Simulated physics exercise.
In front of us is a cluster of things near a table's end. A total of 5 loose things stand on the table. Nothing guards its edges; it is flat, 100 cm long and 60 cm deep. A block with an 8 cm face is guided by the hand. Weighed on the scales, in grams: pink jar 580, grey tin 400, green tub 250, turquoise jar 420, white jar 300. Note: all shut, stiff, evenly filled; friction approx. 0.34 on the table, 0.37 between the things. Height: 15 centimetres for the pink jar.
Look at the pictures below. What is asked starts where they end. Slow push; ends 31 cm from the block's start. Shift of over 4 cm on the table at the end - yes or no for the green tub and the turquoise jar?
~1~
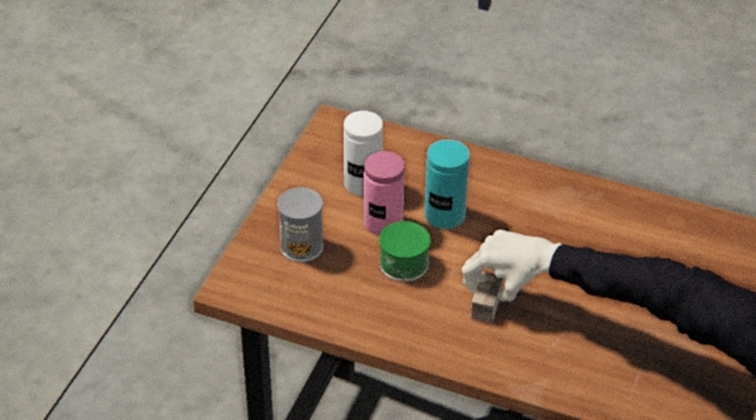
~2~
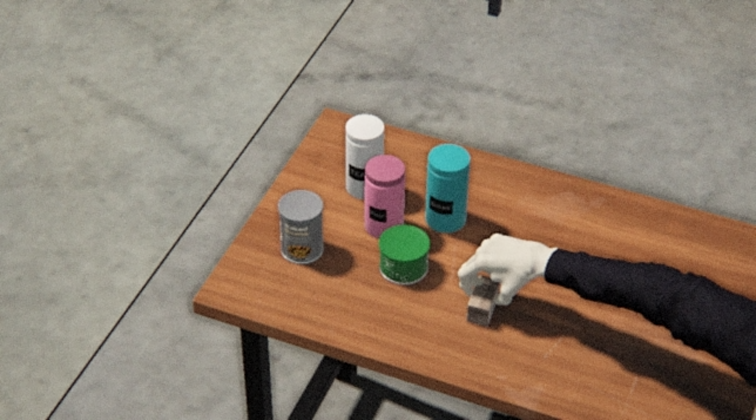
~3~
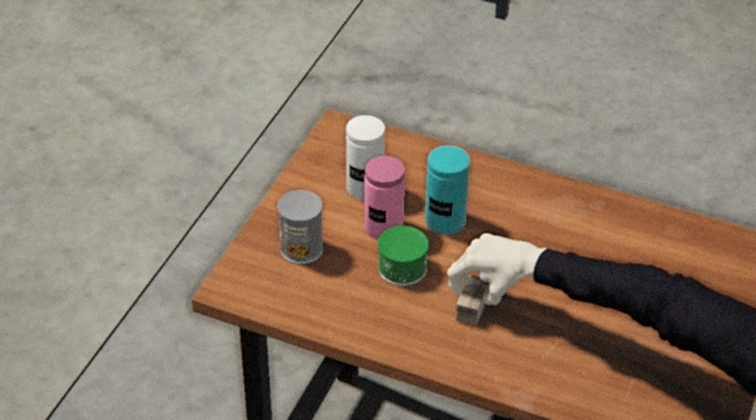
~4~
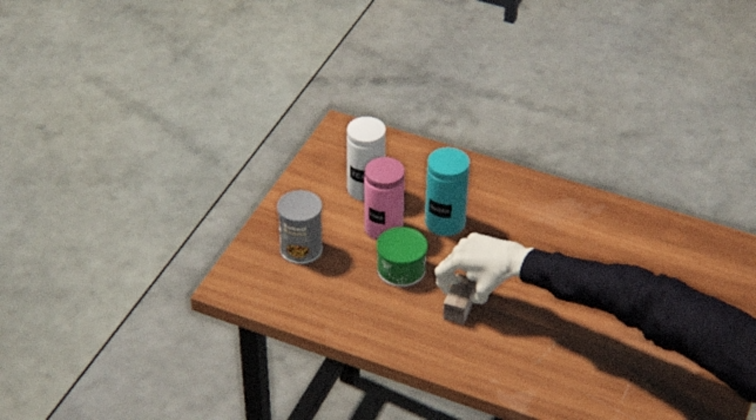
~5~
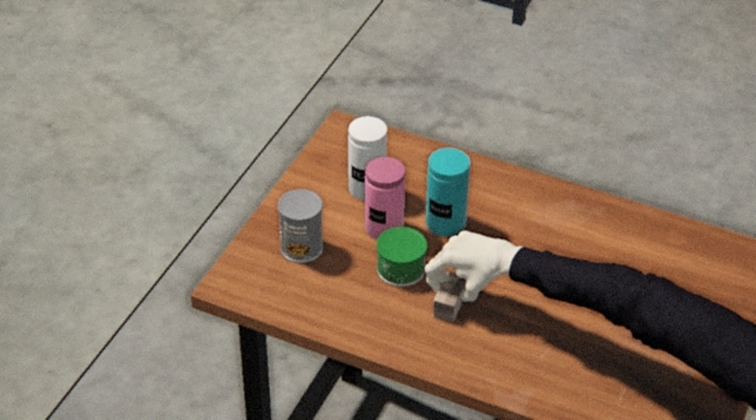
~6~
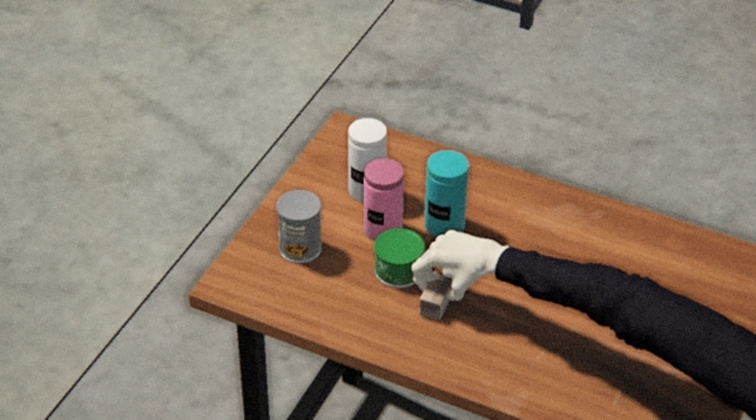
Green tub - yes; turquoise jar - no.
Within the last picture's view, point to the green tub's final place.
It ends near (353, 232).
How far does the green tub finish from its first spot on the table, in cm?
Displacement: Approx. 11 cm.
Then, 0.50 s past the last view, block slid 15 cm; green tub shifted 3 cm near (384, 250).
Then, 0.80 s past the last view, block slid 19 cm; green tub shifted 7 cm near (369, 242).
Then, 1.20 s past the last view, block slid 24 cm; green tub shifted 11 cm near (354, 233); pink jar shifted 2 cm.
Finally, not toppled but over 4 cm from the start, green tub; the other 4 still in place (within 4 cm). Final places as that camera would see them, green tub near (353, 232), turquoise jar near (446, 195).
